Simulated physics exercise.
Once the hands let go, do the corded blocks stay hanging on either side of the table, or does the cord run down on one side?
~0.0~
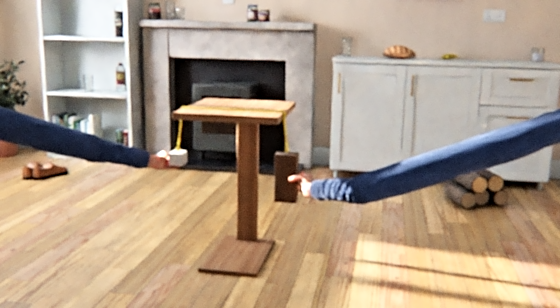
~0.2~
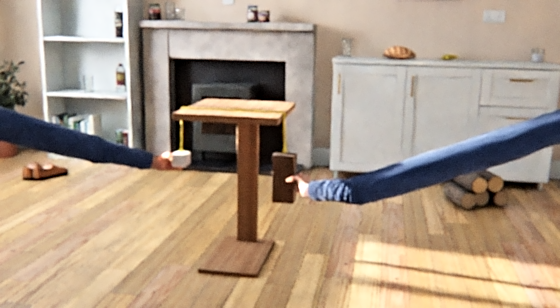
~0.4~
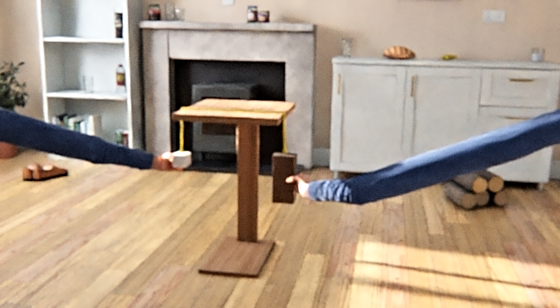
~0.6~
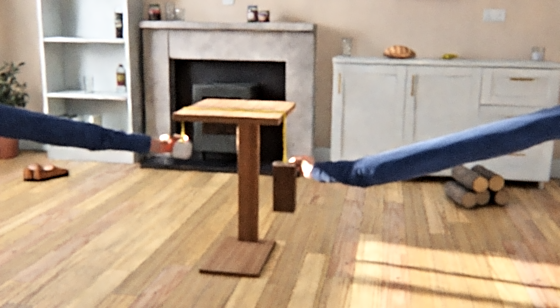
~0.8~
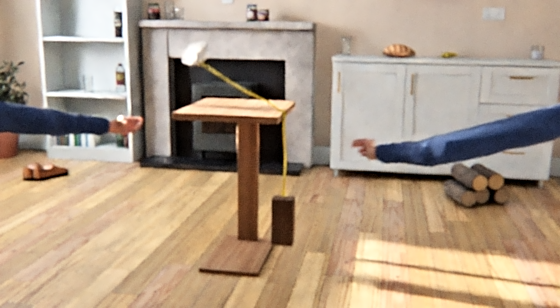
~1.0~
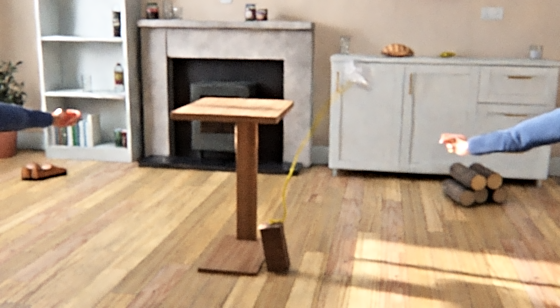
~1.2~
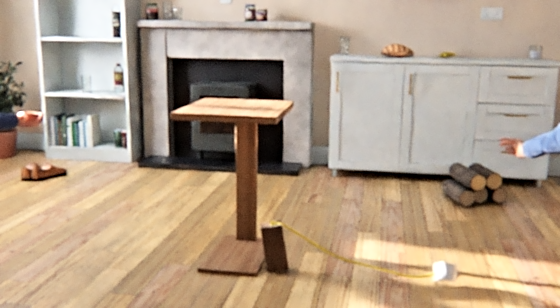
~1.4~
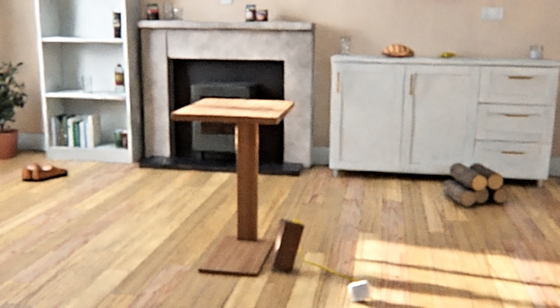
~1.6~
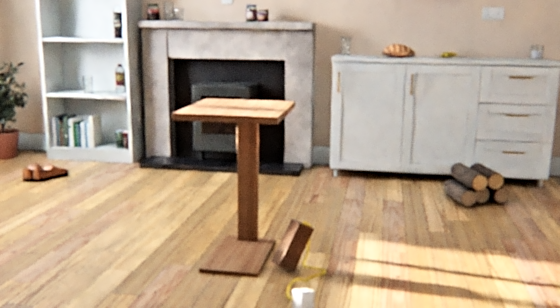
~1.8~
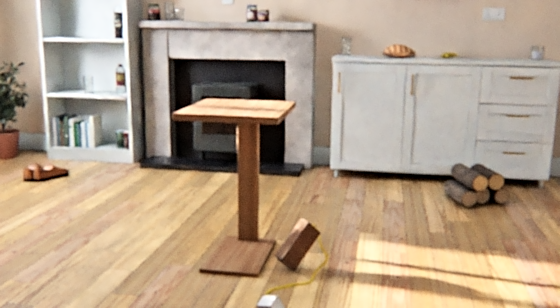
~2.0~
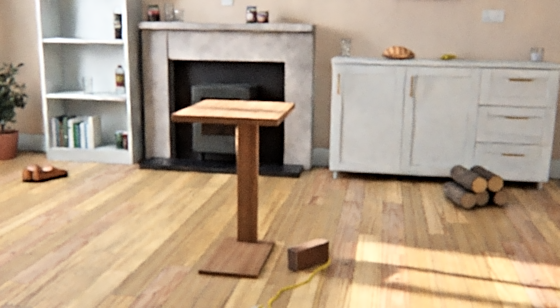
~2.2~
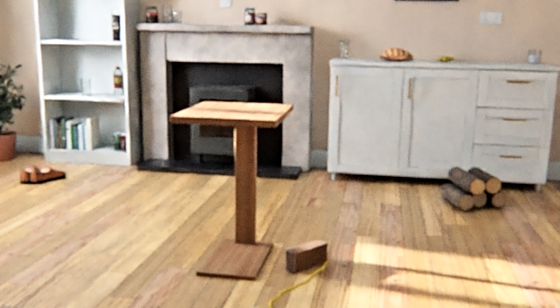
The cord runs down on the right. The brown block drops there and the pale block is pulled over the tabletop after it, so both end up on the floor.
Two hands release corded blocks beside a small table, and both drop to the floor.
